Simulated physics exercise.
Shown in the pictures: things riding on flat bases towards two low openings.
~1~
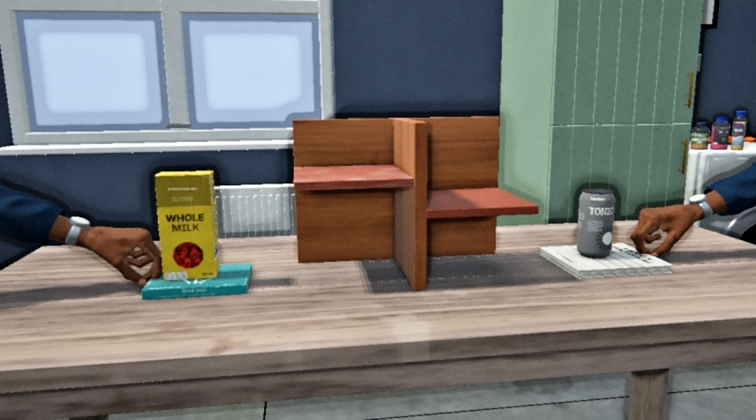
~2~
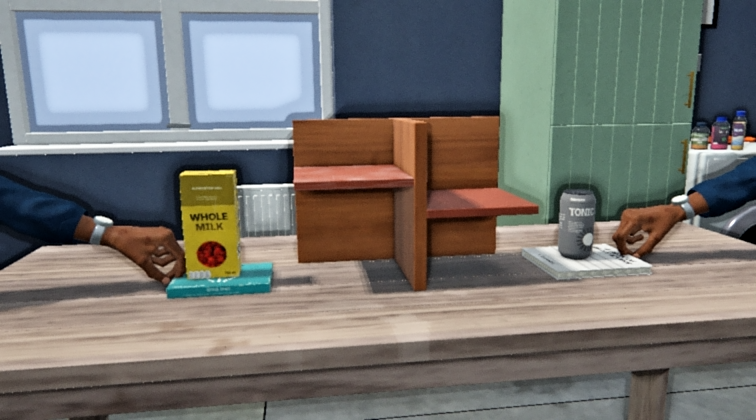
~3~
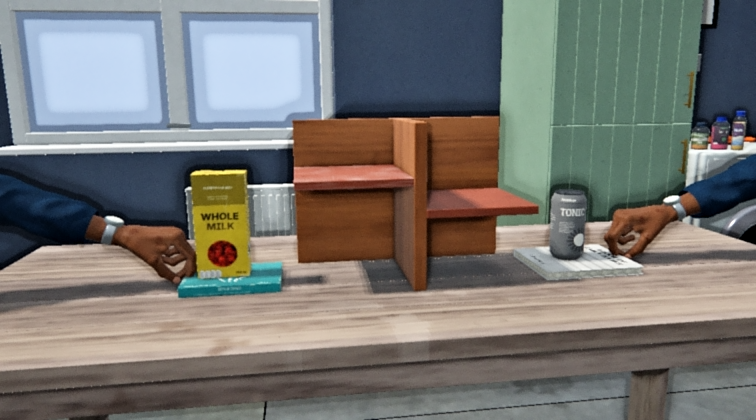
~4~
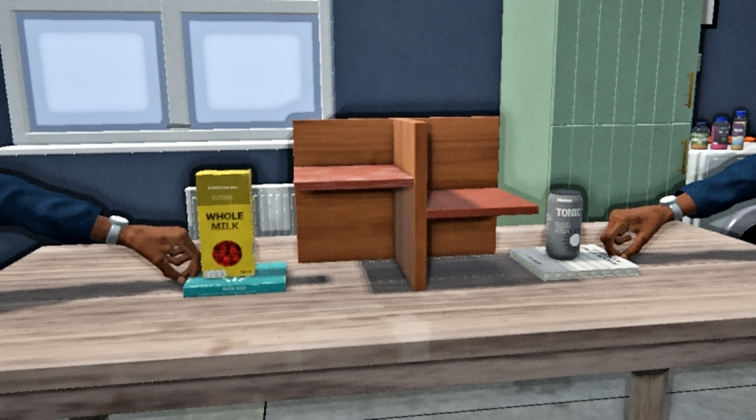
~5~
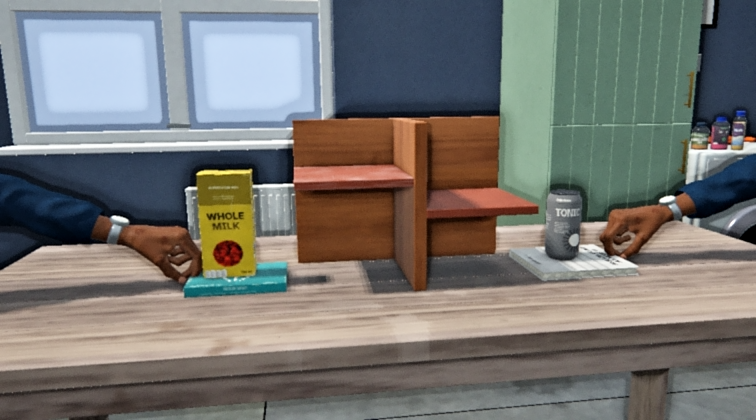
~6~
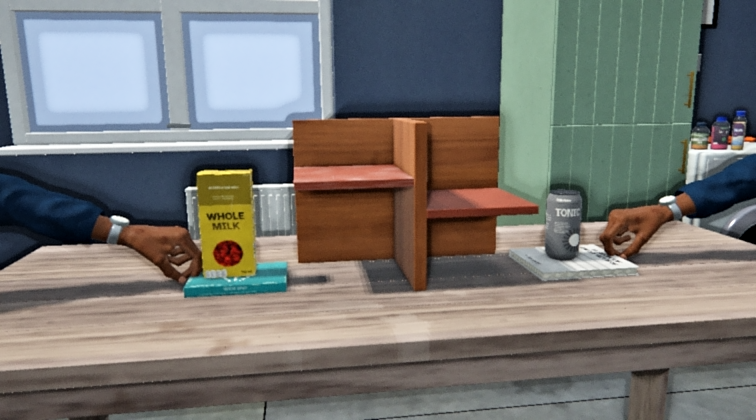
In the video, two hands slide a yellow milk carton on a turquoise box rightward and a grey can on a white book leftward along a table, towards a wooden shelf between them, then both hands stay almost still.
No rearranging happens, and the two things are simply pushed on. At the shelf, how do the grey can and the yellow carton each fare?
The grey can is scraped off its spot; the yellow carton is scraped off its spot.
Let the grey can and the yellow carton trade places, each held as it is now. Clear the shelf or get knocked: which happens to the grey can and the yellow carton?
After the change, the grey can fits beneath and the yellow carton runs into the shelf.
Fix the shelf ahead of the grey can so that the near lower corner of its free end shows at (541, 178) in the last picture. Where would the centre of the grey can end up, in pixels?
I'd expect it to stop somewhere around (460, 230).
Then, 1.44 s on from there, grey can turned 41° from its first pose near (524, 225); yellow carton turned 23° from its first pose near (282, 216).
In the end, the grey can is knocked back, near (511, 244); the yellow carton is knocked back, near (249, 254).
